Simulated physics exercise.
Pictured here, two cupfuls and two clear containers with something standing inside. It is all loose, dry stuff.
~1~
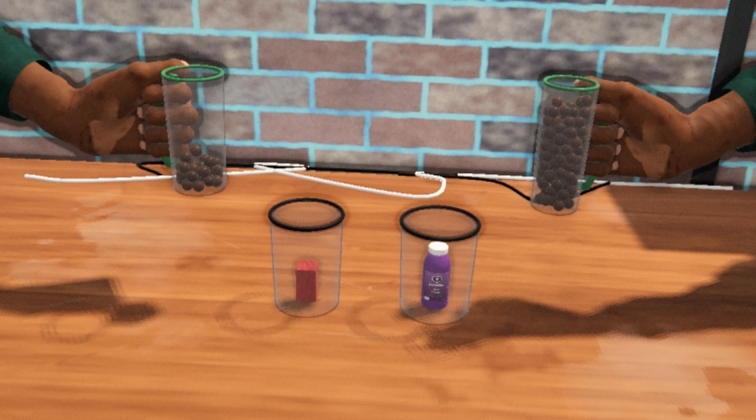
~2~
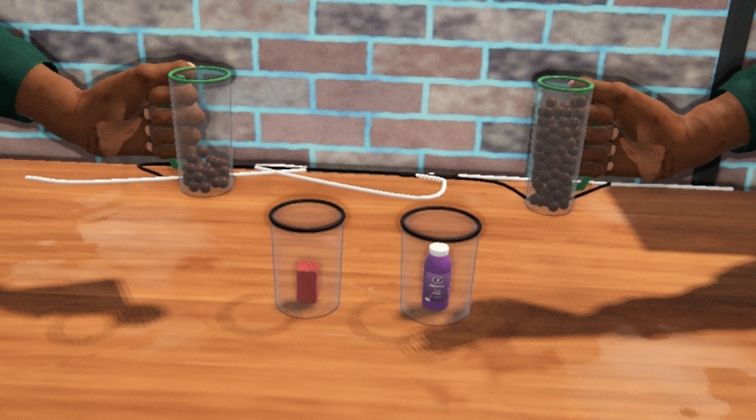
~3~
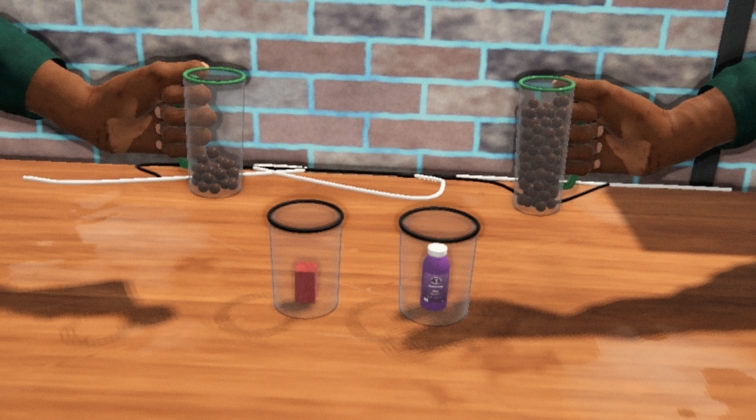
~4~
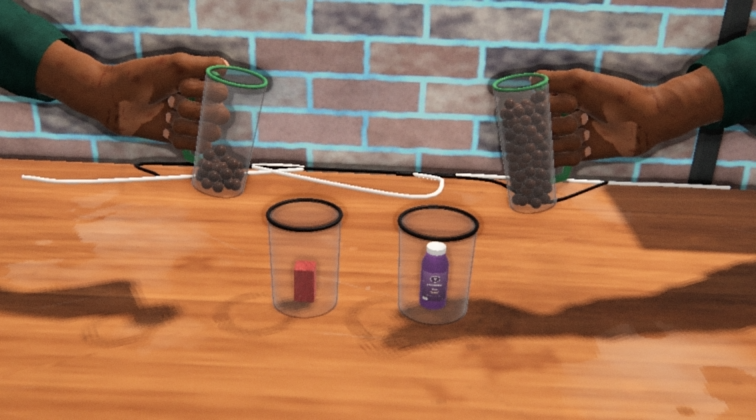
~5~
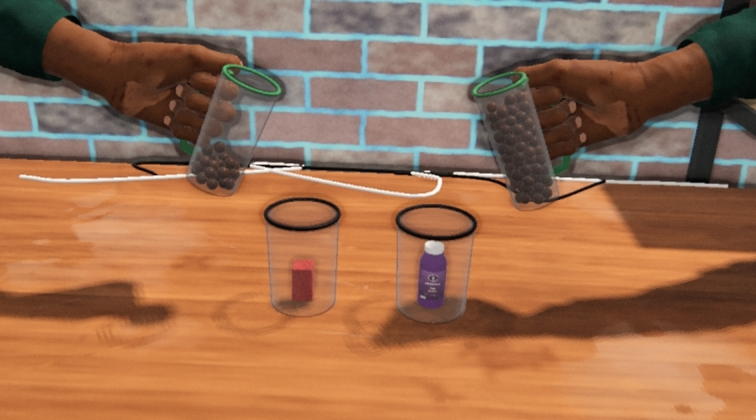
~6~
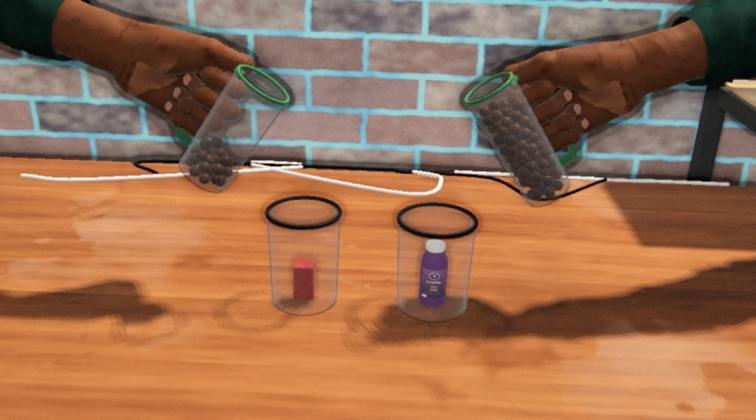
A wooden tabletop before a blue-grey and brown brick wall with pale blue mortar is seen from the front, slightly above, in a steady view. Two clear black-rimmed containers hold a small red block at left and a purple, white-capped bottle at right, while behind them hands hold green-rimmed cups of dark balls, the right one fuller. The hands bring the upright cups closer together, then tilt their rims increasingly inward.
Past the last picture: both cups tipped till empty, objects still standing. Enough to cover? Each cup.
Outcome: Left object: Partly exposed. Right object: Partly exposed.
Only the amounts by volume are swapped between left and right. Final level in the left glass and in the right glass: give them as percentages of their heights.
On the left 60 per cent, on the right 20 per cent.
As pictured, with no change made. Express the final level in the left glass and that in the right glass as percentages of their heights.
Roughly 25 % for the left and 60 % for the right.
Then, 0.63 s past the last view, left glass empty, all of its cupful still in the cup; right glass empty, all of its cupful still in the cup.
Then, 1.18 s past the last view, left glass nearly empty, about two thirds of its cupful still in the cup; right glass nearly empty, about two thirds of its cupful still in the cup.
Then, 1.66 s past the last view, left glass nearly empty, none of its cupful still in the cup; right glass a third full, none of its cupful still in the cup.
Finally, left glass a quarter full (surface near (304, 276)), nothing beside it; right glass two thirds full (surface near (435, 251)), nothing beside it; the left thing is still showing; the right thing is still showing.
